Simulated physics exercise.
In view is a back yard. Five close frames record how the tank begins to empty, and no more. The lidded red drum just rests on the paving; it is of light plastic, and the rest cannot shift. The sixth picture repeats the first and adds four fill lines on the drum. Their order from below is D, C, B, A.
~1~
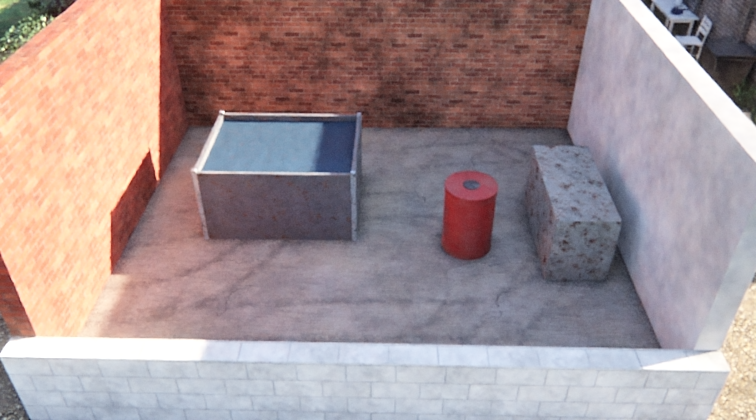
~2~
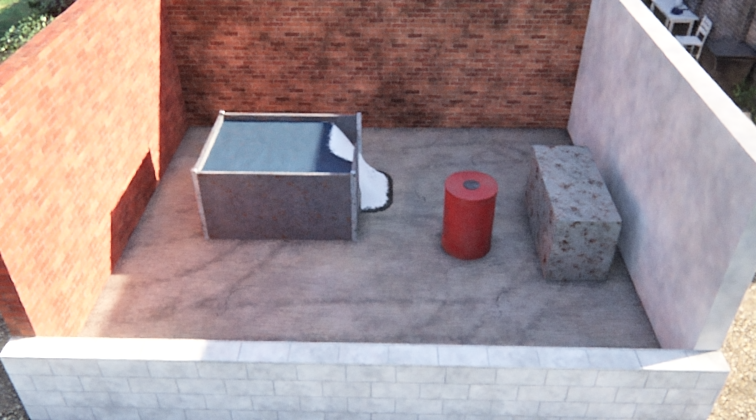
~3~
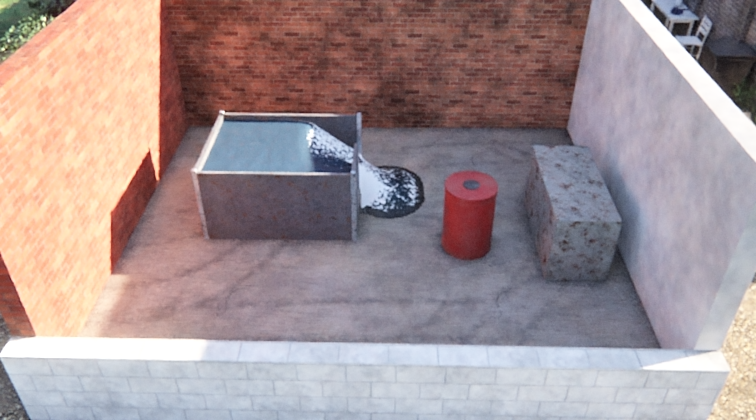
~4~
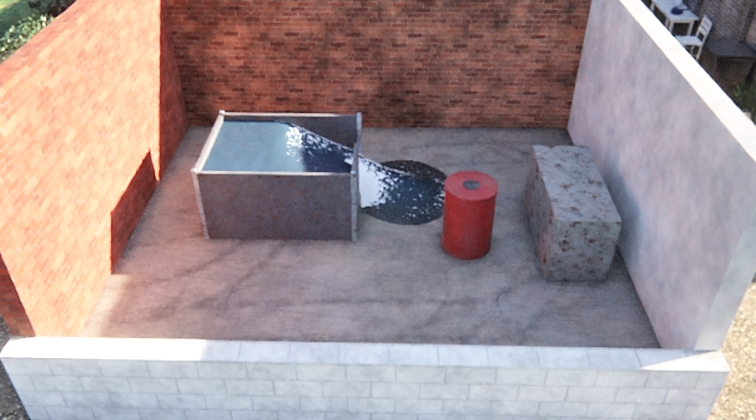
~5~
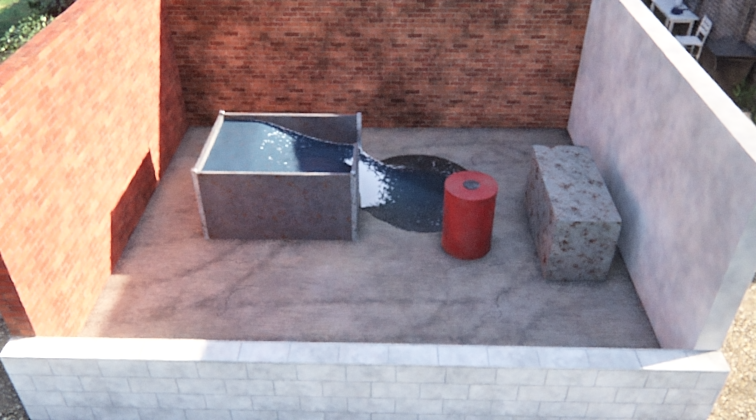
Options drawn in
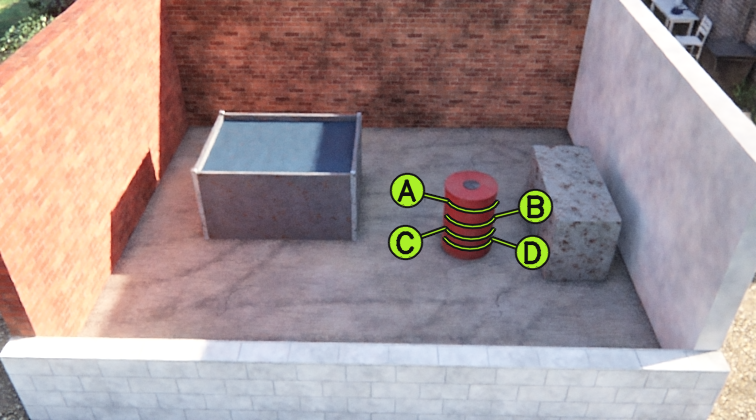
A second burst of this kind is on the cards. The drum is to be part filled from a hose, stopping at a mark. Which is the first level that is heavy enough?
That is level D.
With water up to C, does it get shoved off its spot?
No.
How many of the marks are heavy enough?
All of them.
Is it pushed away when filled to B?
No, not at all.
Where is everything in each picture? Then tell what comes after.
The first picture shows lid of the red drum at (472, 185); tank full, its middle at (283, 147).
In the second picture, 1 % of the ground under water, its edge towards the drum at (384, 199).
In the third picture, 3 % of the ground under water, its edge towards the drum at (403, 212).
In the fourth picture, 6 % of the ground under water, its edge towards the drum at (423, 218).
The fifth picture shows lid of the red drum at (472, 185); 9 % of the ground under water, its edge towards the drum at (454, 221).
In lime, A at (474, 211); B at (472, 226); C at (471, 239); D at (469, 249); from the bottom up D, C, B, A.
Choosing A, it does not move.
Choosing B, it does not move.
Choosing C, it does not move.
Choosing D, it does not move.
